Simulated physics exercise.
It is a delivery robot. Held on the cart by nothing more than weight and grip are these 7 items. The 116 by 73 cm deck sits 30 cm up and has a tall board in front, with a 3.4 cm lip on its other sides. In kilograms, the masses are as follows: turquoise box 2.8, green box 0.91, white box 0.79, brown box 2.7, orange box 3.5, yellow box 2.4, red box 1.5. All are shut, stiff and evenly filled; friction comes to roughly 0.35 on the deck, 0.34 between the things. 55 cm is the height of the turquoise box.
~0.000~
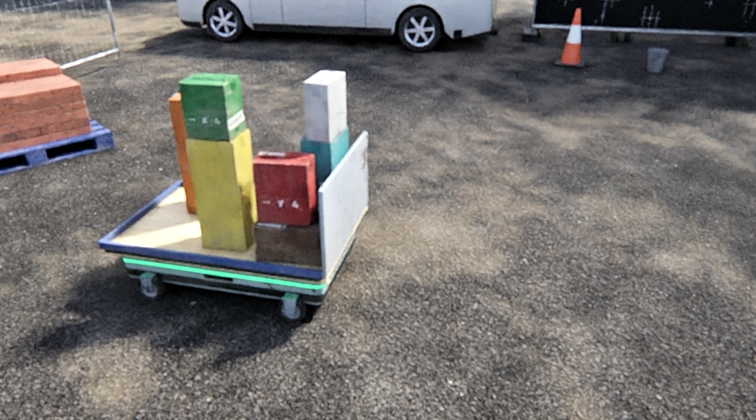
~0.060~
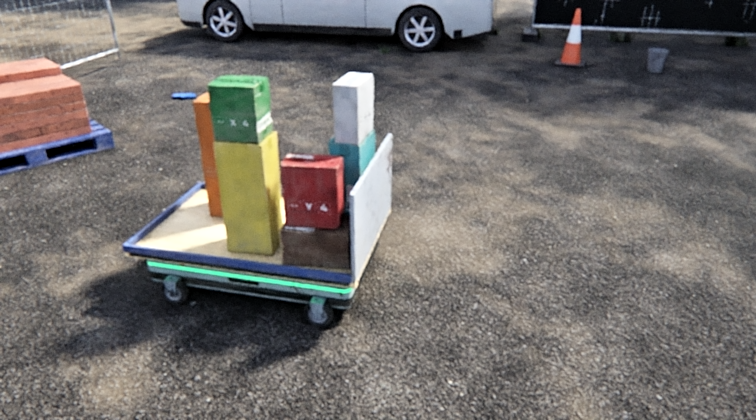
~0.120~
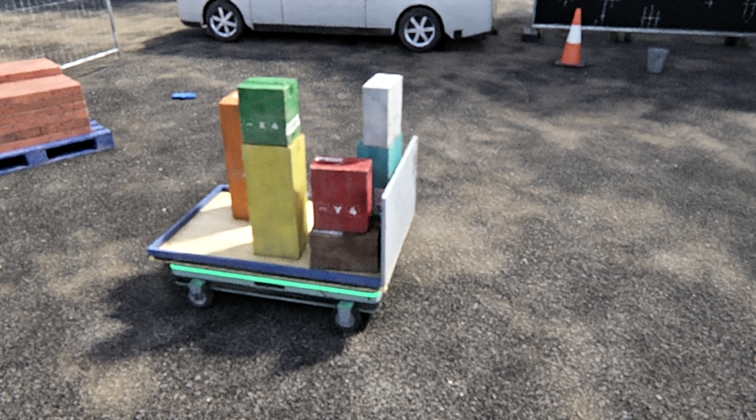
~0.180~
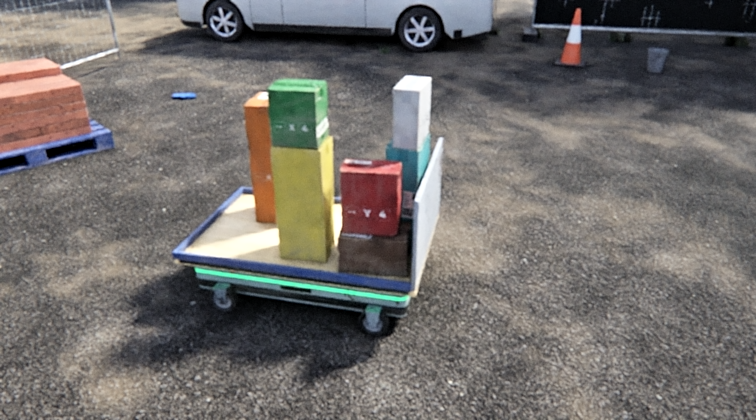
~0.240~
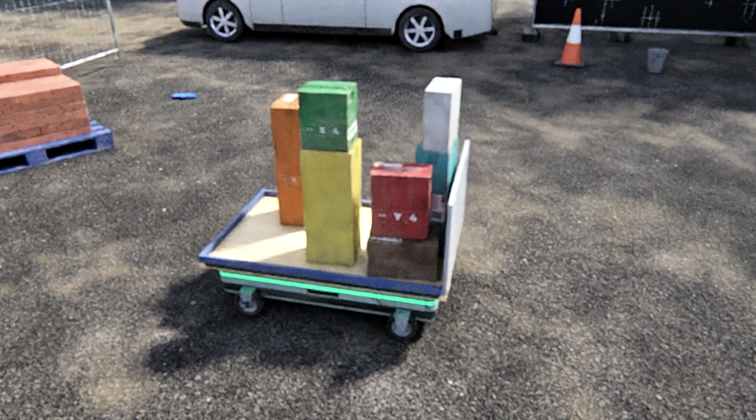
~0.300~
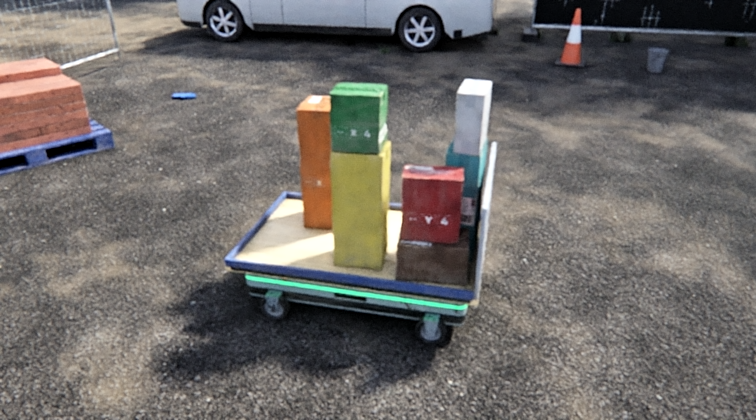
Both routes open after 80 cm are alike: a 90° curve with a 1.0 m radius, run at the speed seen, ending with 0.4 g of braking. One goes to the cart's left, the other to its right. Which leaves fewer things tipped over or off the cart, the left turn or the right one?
The right one.
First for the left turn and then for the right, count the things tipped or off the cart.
The left turn costs 7 and the right turn costs 6.
Turning left. At 0.70 s, 161 cm covered, turned 38°; green box, white box, yellow box and red box now off the cart; turquoise box leaning 45° near (623, 166); brown box leaning 45°.
After 1.10 s, 253 cm covered, turned 88°; turquoise box and brown box now off the cart; orange box leaning 6°.
After 1.50 s, 322 cm covered, turned 90°; orange box now off the cart.
At rest (2.6 s), off the cart, turquoise box, green box, white box, brown box, orange box, yellow box and red box. In the last view, turquoise box near (682, 130).
Turning right instead, turquoise box, green box, white box, orange box, yellow box and red box tipped over or off the cart, 6 of 7 in all.
